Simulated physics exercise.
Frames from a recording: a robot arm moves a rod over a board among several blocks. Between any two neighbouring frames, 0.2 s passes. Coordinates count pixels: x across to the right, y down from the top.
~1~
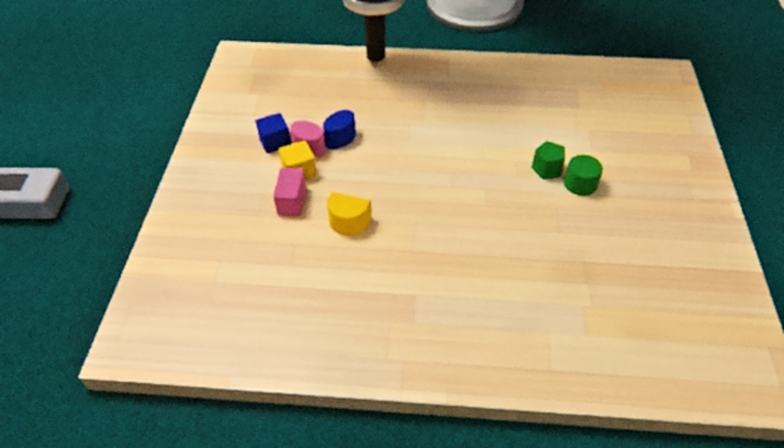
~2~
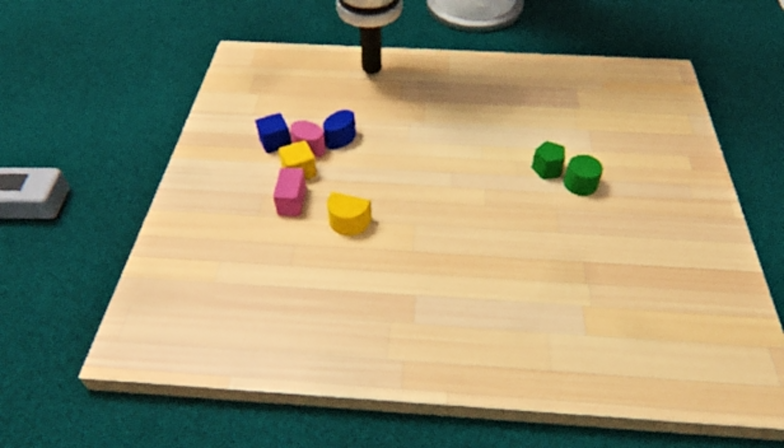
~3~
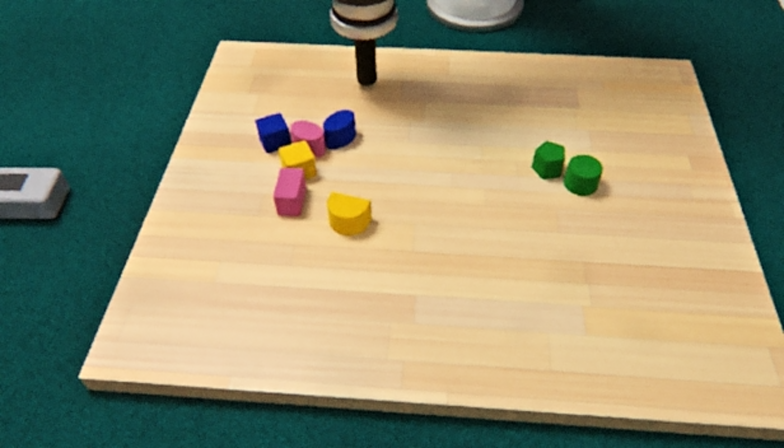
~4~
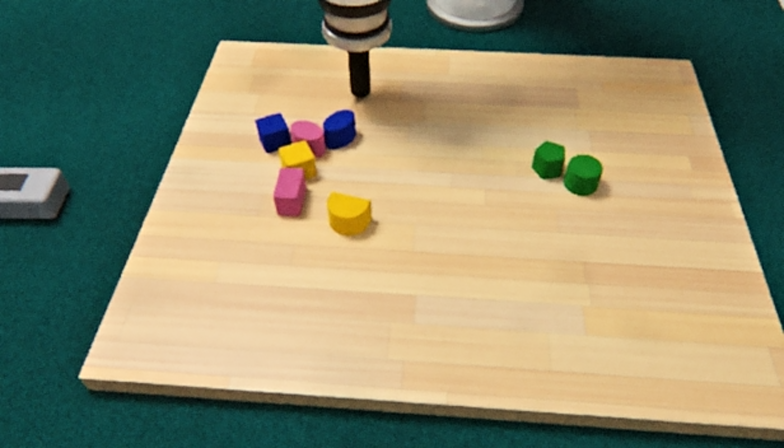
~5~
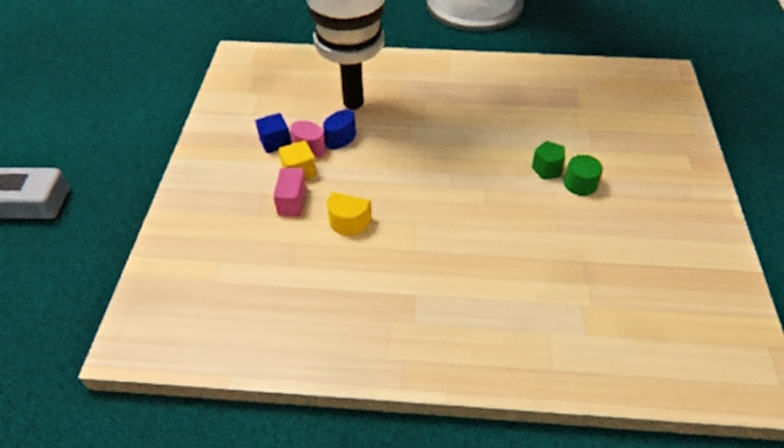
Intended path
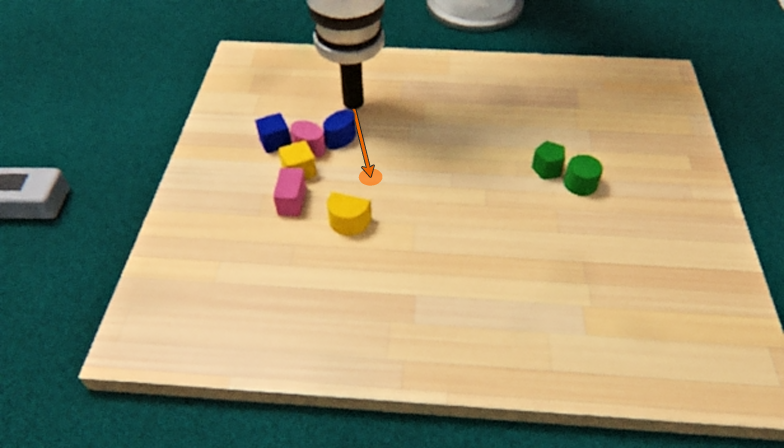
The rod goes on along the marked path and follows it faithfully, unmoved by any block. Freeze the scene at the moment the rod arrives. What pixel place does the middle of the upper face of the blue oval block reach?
The middle of its upper face will lie at (334, 139).
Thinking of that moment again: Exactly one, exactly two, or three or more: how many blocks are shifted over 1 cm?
There will be one block displaced.
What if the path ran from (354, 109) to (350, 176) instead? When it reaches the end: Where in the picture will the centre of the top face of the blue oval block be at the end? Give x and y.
It is going to be at (322, 155).
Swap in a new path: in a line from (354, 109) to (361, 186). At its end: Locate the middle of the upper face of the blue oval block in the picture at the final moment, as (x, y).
The centre of its top face lies at (329, 145).
Path on the board, from (354, 109) directly to (371, 177).
The first path, step by step. One third of the way, rod (359, 125); pink oval block (304, 131), turned 15° clockwise; blue oval block (337, 127), turned 15° clockwise.
Two thirds of the way, rod (364, 148); yellow square piece (292, 154), turned 15° anticlockwise; pink oval block (302, 131), turned 25° clockwise; blue oval block (334, 139), turned 65° clockwise.
At the end, rod (370, 171); yellow square piece (292, 154), turned 15° anticlockwise; pink oval block (302, 131), turned 25° clockwise; blue oval block (334, 139), turned 70° clockwise; yellow half-round block in place.
